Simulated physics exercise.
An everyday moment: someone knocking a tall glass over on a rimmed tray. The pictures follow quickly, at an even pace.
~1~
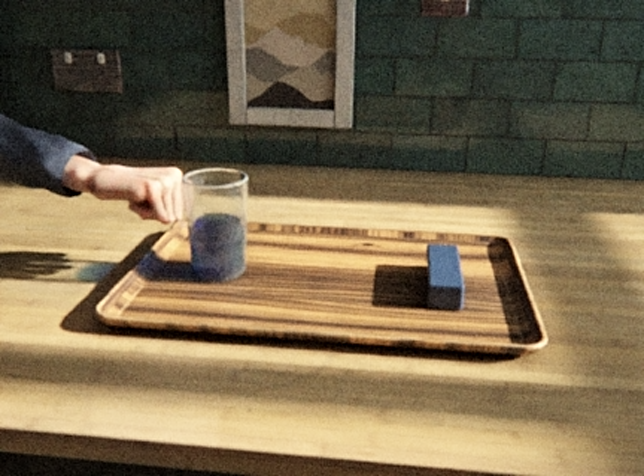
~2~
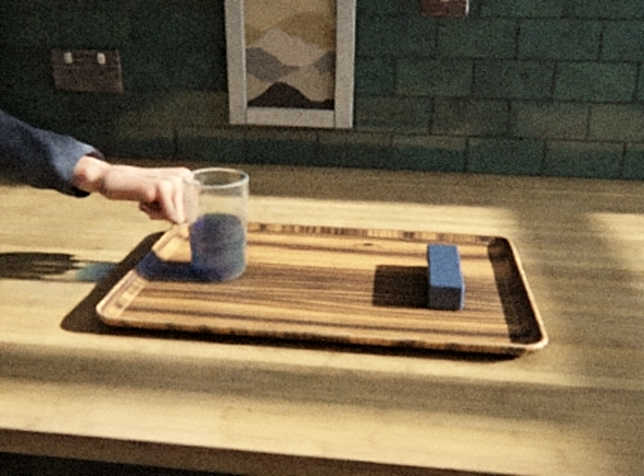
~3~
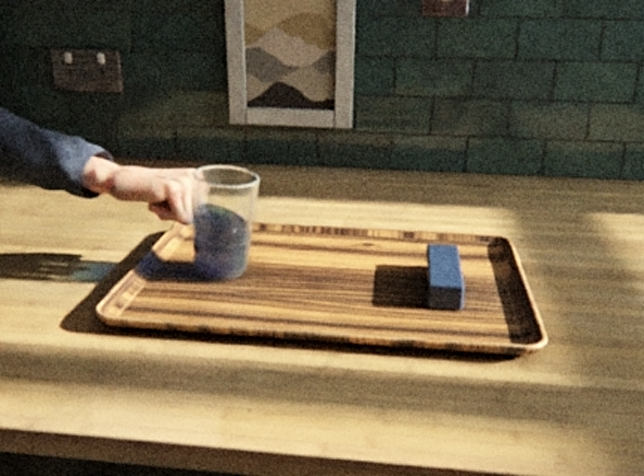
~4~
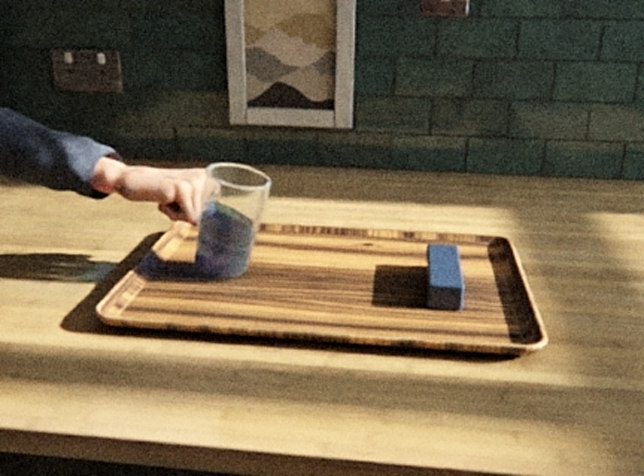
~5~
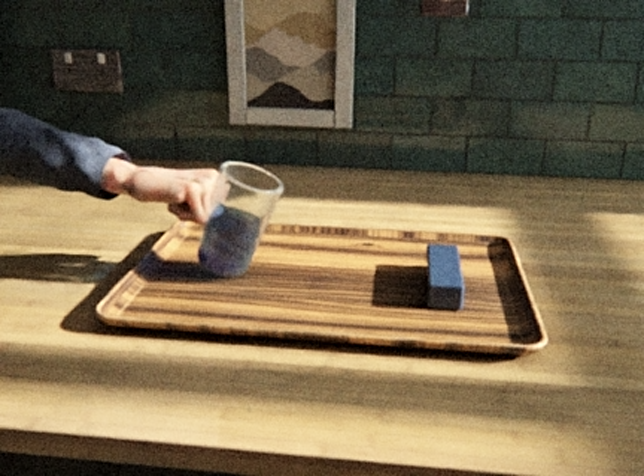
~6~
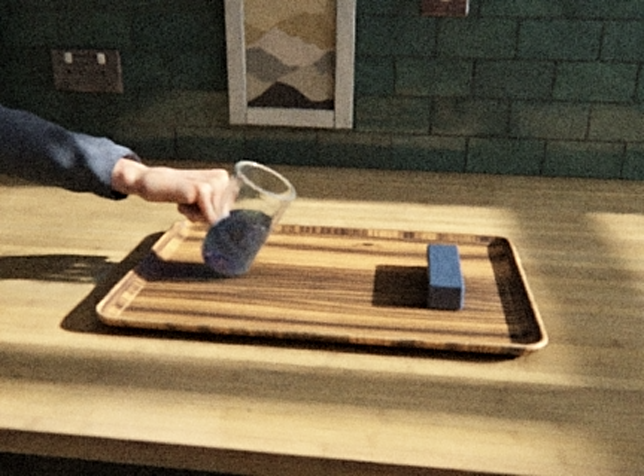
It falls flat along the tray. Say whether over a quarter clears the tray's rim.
After the fall three quarters and more stay on the tray.
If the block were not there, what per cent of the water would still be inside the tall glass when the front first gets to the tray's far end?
Some 45 per cent.
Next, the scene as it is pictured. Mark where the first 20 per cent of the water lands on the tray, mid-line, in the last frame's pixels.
Close to (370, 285).
A moment on, the tall glass is falling and 100 per cent is in the glass, 0 on the tray and 0 above or beyond its rim.
Next, the tall glass lies on its side and 84 per cent is in the glass, 4 on the tray and 12 above or beyond its rim.
Then the tall glass lies on its side and 42 per cent is in the glass, 43 on the tray and 15 above or beyond its rim.
Later the tall glass lies on its side and 21 per cent is in the glass, 75 on the tray and 3 above or beyond its rim.
At rest 98 per cent is held by tray and glass, 2 is off the tray.
